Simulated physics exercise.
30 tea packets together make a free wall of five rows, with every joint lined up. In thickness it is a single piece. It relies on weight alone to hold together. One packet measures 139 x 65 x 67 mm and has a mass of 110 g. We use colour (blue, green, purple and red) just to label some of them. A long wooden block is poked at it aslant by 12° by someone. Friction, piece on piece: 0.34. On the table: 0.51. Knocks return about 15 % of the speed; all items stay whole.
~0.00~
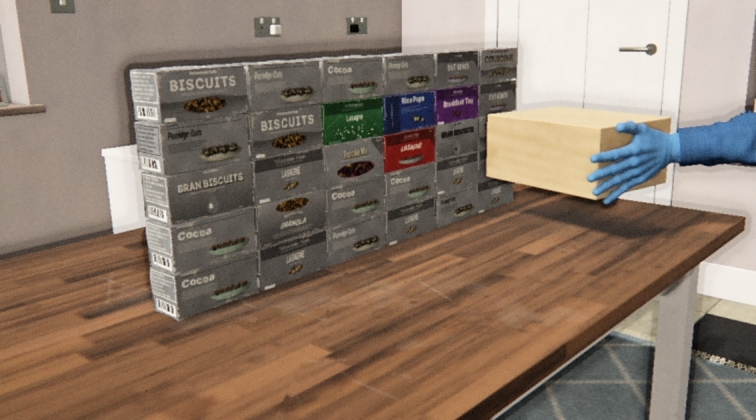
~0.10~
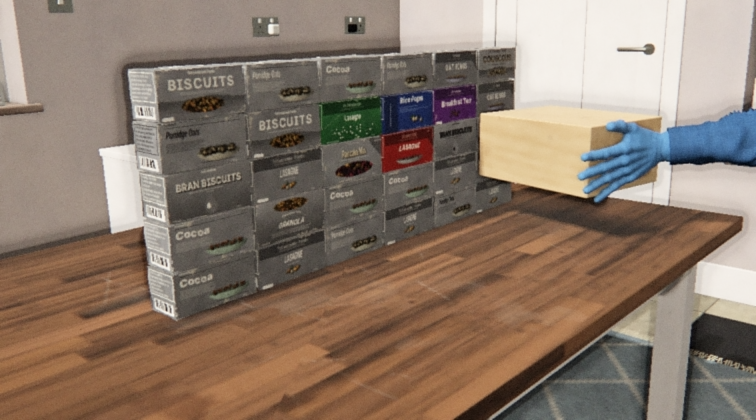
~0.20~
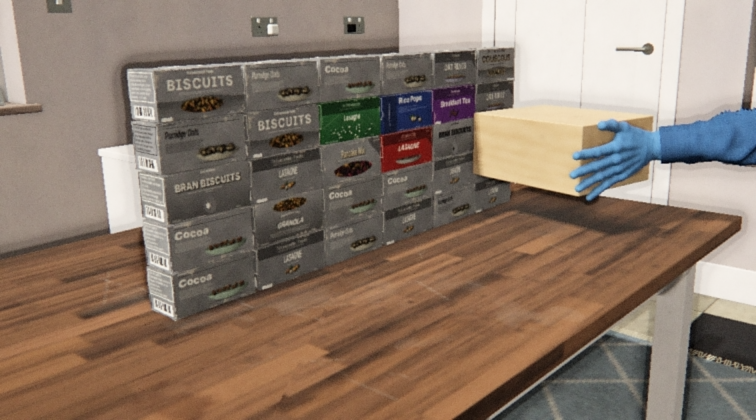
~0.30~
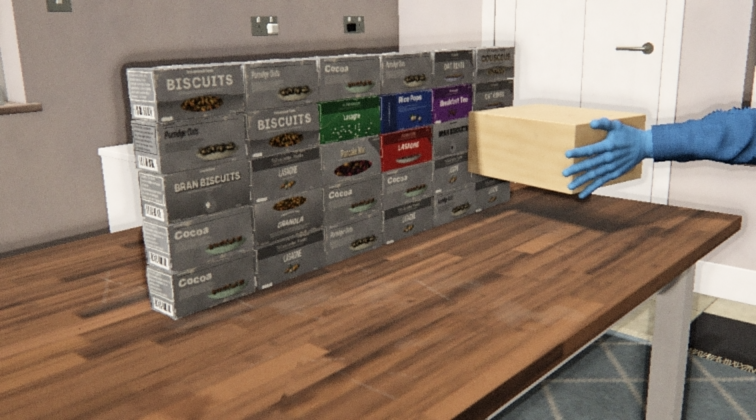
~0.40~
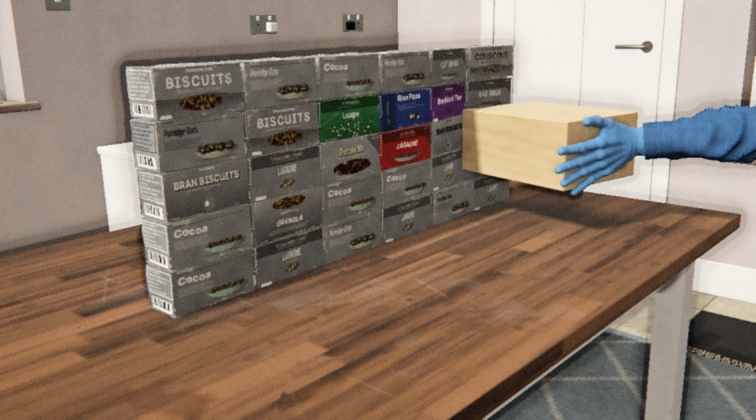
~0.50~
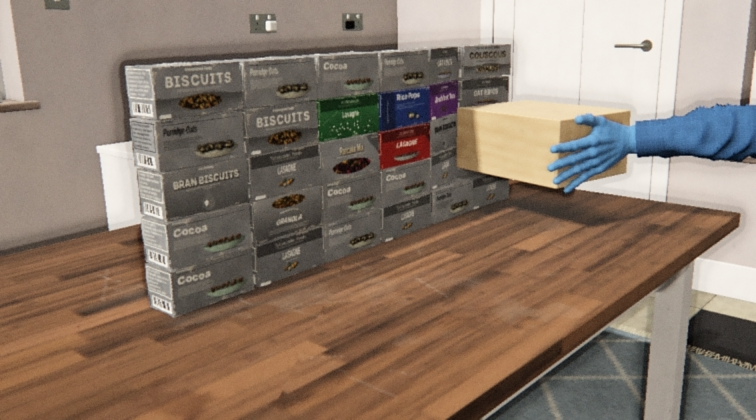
The footage shows a blue-gloved hand moving a pale wooden block leftward into the right side of a stacked wall of mostly grey packets on a table, slightly shifting several, including the purple one, while the wall remains standing.
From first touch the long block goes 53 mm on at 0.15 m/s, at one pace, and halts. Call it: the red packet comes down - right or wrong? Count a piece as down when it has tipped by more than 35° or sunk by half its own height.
Wrong, it stays up.
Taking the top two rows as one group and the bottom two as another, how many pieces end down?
Top group: 4; bottom group: 2.
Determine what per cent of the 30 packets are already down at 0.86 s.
It's 0 percent at that point.
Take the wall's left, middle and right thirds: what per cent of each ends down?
I'd put it at 0 % left, 0 % middle and 80 % right.
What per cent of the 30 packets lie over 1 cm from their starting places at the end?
Shifted share: 25 %.
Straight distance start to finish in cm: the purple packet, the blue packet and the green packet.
Here purple ends up 34 centimetres away, blue 0 centimetres and green 0 centimetres.
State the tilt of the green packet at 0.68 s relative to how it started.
0°.
After 0.68 s, none of the 30 packets down, 8 disturbed; red packet unmoved; purple packet leaning 7°.
After 0.86 s, none of the 30 packets down, 8 disturbed; red packet unmoved; purple packet leaning 25°.
After 0.98 s, 8 of the 30 packets down; red packet unmoved; purple packet leaning 57°, 8 cm lower.
After 1.08 s, 8 of the 30 packets down; red packet unmoved; purple packet on its side.
At rest (1.5 s), 8 of the 30 packets down; red packet unmoved; purple packet on its side; blue packet unmoved. As the last picture would show them, middles, red packet near (394, 144), purple packet near (337, 186).
